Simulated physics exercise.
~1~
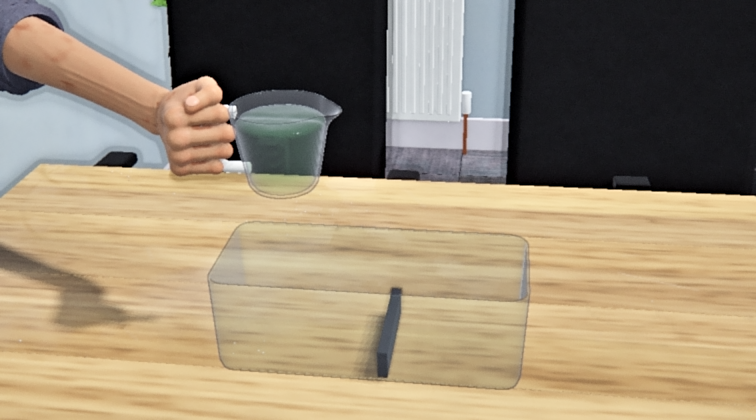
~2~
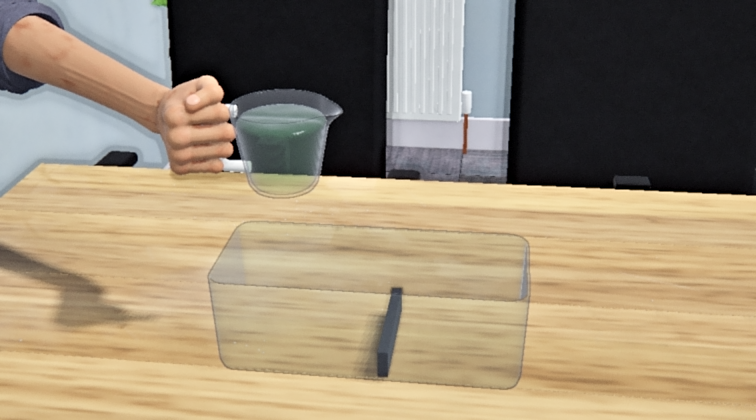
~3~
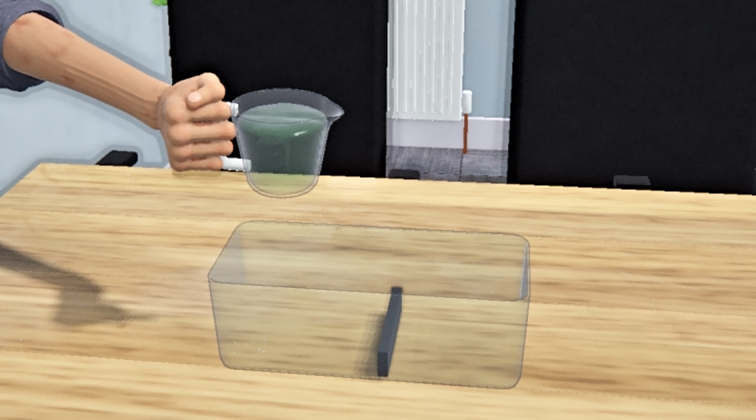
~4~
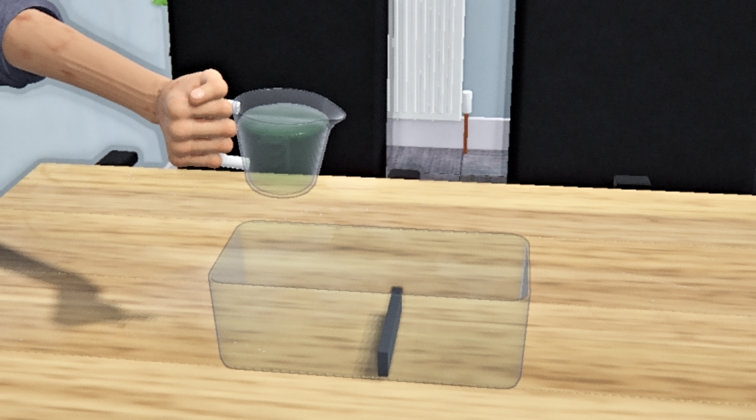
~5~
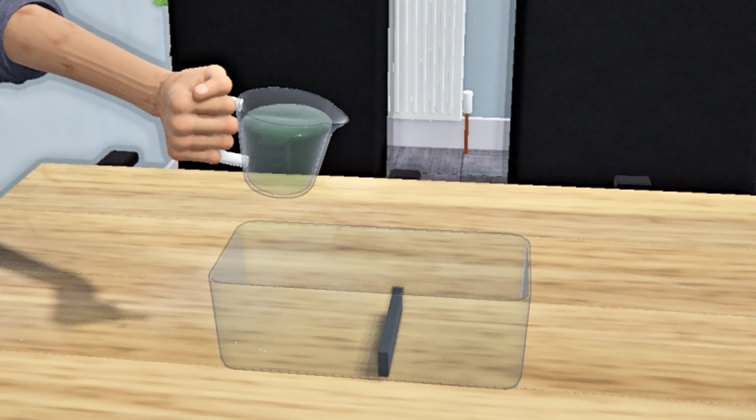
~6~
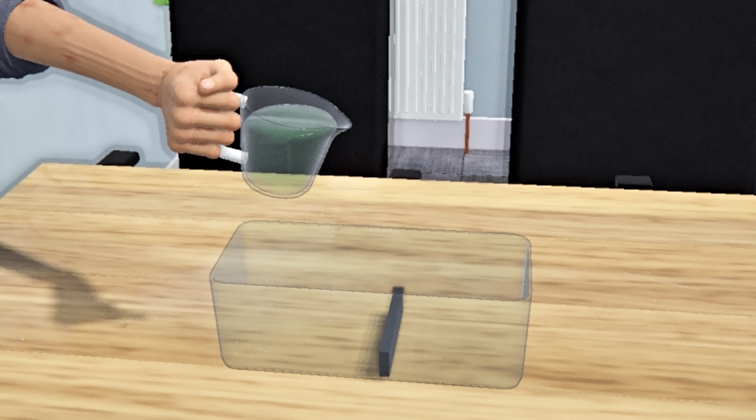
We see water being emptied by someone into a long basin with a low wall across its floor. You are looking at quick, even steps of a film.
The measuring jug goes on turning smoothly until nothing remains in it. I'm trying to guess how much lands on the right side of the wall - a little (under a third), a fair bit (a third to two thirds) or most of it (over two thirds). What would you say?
I would say a fair bit, a third to two thirds.
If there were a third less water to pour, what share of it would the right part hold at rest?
I'd put it at some 30 %.
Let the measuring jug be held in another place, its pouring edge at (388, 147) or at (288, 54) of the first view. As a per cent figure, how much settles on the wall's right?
90 %, then 5 %.
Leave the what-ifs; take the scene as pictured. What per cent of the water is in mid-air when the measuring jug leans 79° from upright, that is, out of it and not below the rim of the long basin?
Something close to 30 percent of it.
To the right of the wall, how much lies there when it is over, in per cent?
Near 55 in a hundred.
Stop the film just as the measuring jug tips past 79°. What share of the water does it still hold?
About 55 %.
A moment on, the measuring jug is tipped on its side and 56 per cent is still to pour, 1 is left of the wall and 15 right of it.
Next, the measuring jug is tipped right over and 3 per cent is still to pour, 35 is left of the wall and 55 right of it.
Then the measuring jug is tipped right over and 0 per cent is still to pour, 43 is left of the wall and 56 right of it.
Later the measuring jug is tipped right over and 0 per cent is still to pour, 43 is left of the wall and 56 right of it.
At rest 43 per cent lies left of the wall, 56 right of it and 1 outside.
